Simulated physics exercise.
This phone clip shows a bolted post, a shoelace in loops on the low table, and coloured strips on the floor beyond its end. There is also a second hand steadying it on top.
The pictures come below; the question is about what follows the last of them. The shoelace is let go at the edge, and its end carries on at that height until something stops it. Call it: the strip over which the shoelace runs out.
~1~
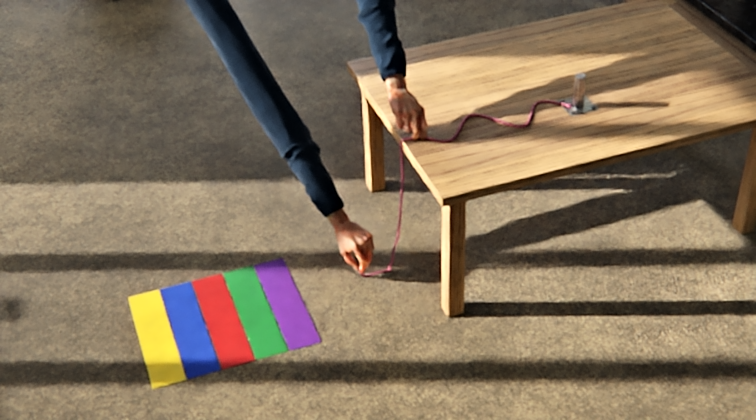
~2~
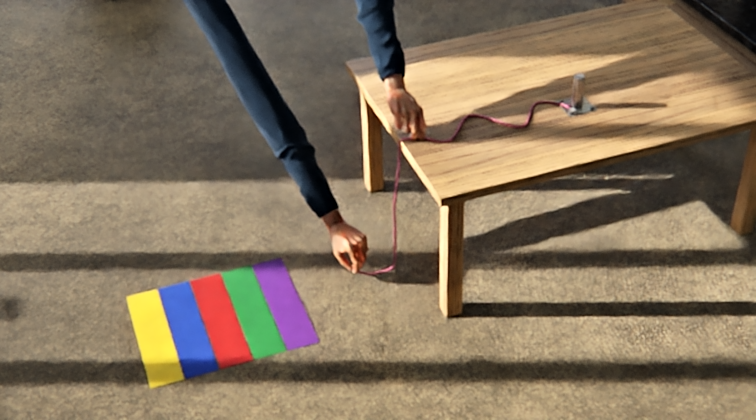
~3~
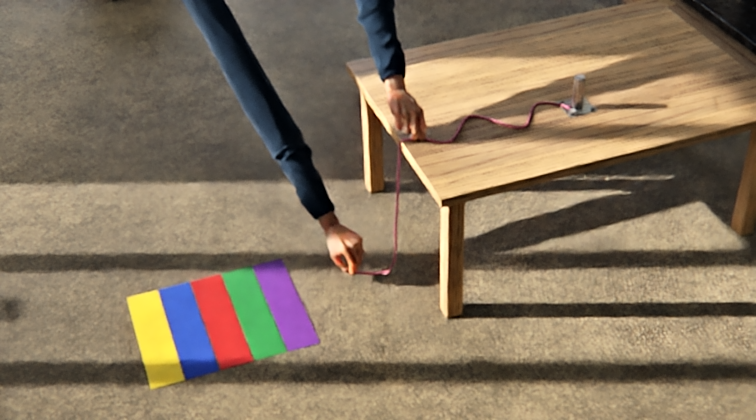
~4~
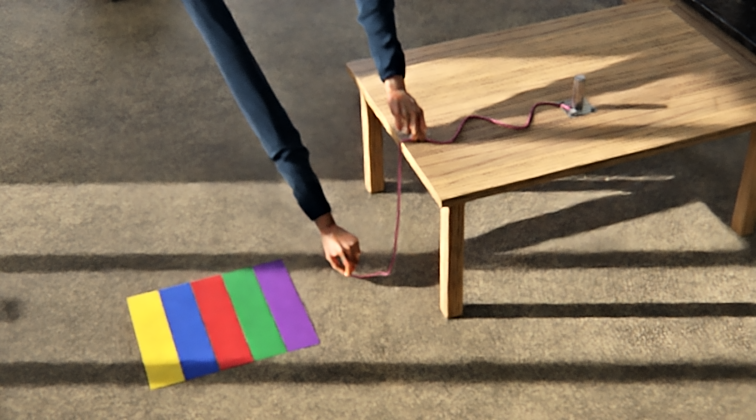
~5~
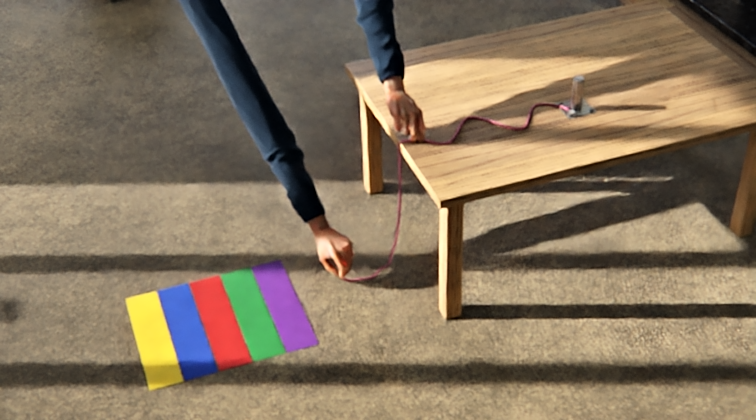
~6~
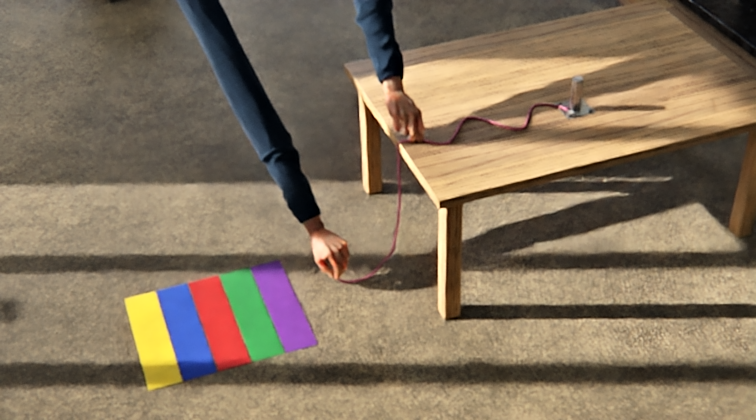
Blue.
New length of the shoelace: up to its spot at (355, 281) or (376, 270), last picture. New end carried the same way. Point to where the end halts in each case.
Around (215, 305) for the first cut and around (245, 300) for the second.
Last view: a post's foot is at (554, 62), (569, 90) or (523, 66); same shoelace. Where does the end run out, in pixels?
In order, the pixels are (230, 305), (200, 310) and (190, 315).
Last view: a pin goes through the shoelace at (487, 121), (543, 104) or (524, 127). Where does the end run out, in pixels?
About (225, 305), (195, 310) and (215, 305).
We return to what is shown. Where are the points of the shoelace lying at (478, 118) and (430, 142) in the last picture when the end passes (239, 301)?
The two spots land somewhere near (448, 133) and (395, 171).
Soon after, end near (239, 301); over green.
Then, end near (205, 310); over red.
At full stretch, end near (185, 315); over blue. It halts on the blue strip.
